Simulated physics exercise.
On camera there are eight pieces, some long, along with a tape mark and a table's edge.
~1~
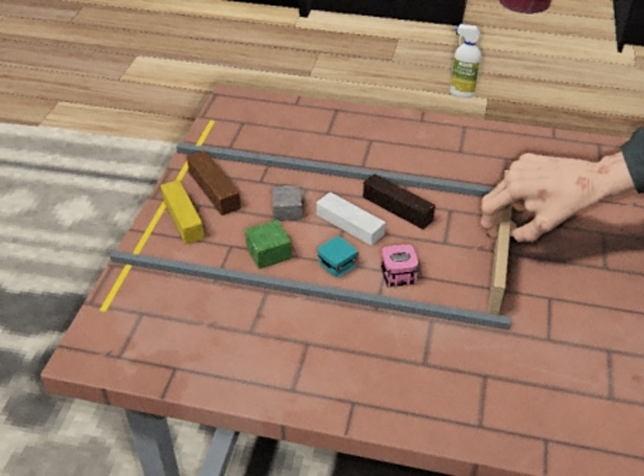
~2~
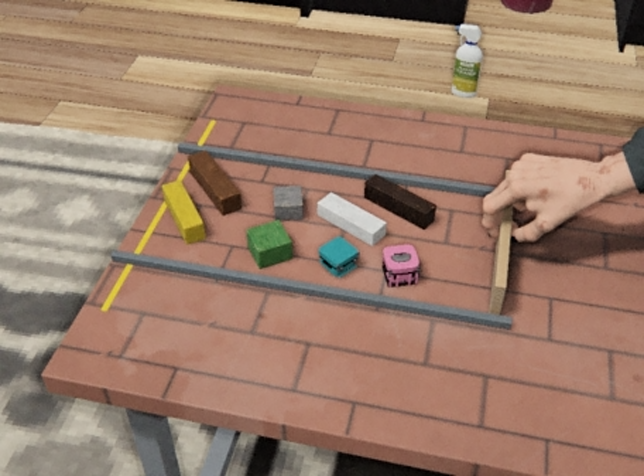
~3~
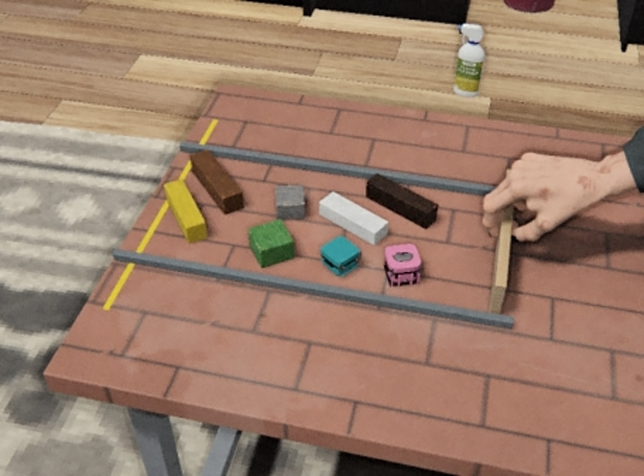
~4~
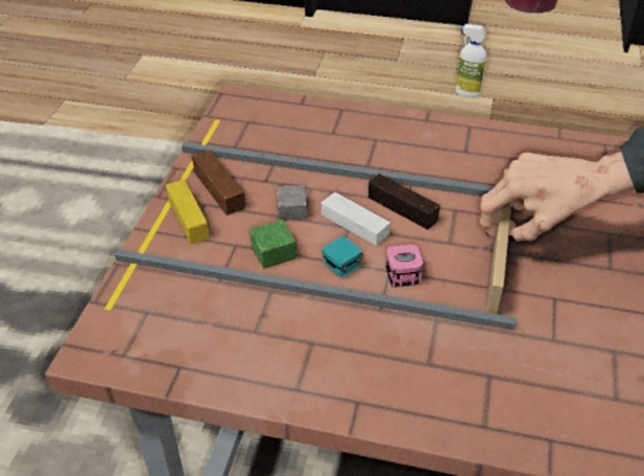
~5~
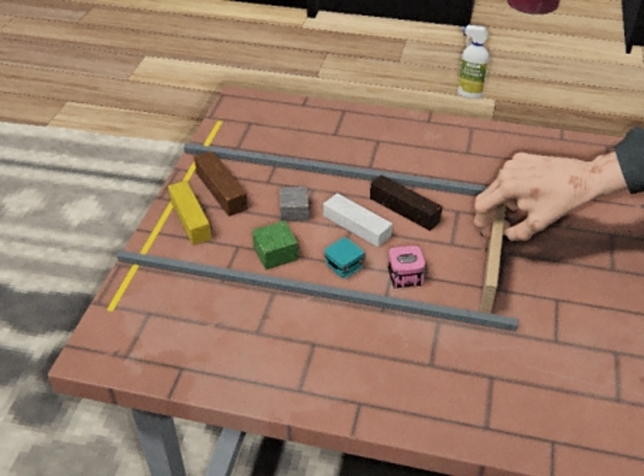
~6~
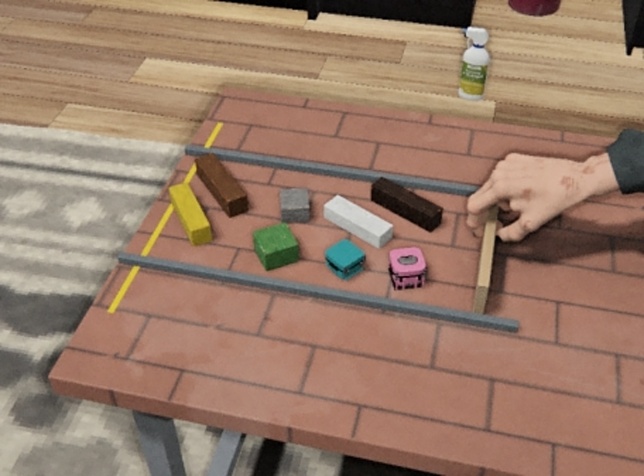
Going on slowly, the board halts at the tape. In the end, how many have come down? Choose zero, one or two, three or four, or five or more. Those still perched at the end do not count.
By the end, five or more have come down.
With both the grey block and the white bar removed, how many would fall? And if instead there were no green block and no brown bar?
The counts: 4 and 5.
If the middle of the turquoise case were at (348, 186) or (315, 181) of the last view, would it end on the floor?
First place: It goes off the edge; second place: It goes off the edge.
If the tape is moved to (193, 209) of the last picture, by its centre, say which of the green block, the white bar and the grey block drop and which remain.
Lab note - green block toppled, white bar not toppled, grey block not toppled.
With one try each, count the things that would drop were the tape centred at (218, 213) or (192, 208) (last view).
In that order 1 and 3.
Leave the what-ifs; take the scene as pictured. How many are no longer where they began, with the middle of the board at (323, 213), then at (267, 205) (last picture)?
Counting first: 6, next 8.
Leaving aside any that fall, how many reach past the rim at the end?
Number: 1.
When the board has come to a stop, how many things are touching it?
My count gives 1.
Soon after, none off yet; yellow bar at rest near (190, 214); brown bar at rest near (221, 184); green block at rest near (276, 247).
Then, none off yet; yellow bar moving near (182, 213); brown bar at rest near (221, 184); green block moved well along near (214, 234).
Further on, one off so far; yellow bar falling near (127, 261); brown bar moved about its own width near (162, 179); green block moved well along near (135, 221).
At rest, the number that fall off is five or more; fallen, black bar, white bar, turquoise case, grey block, green block, brown bar and yellow bar.
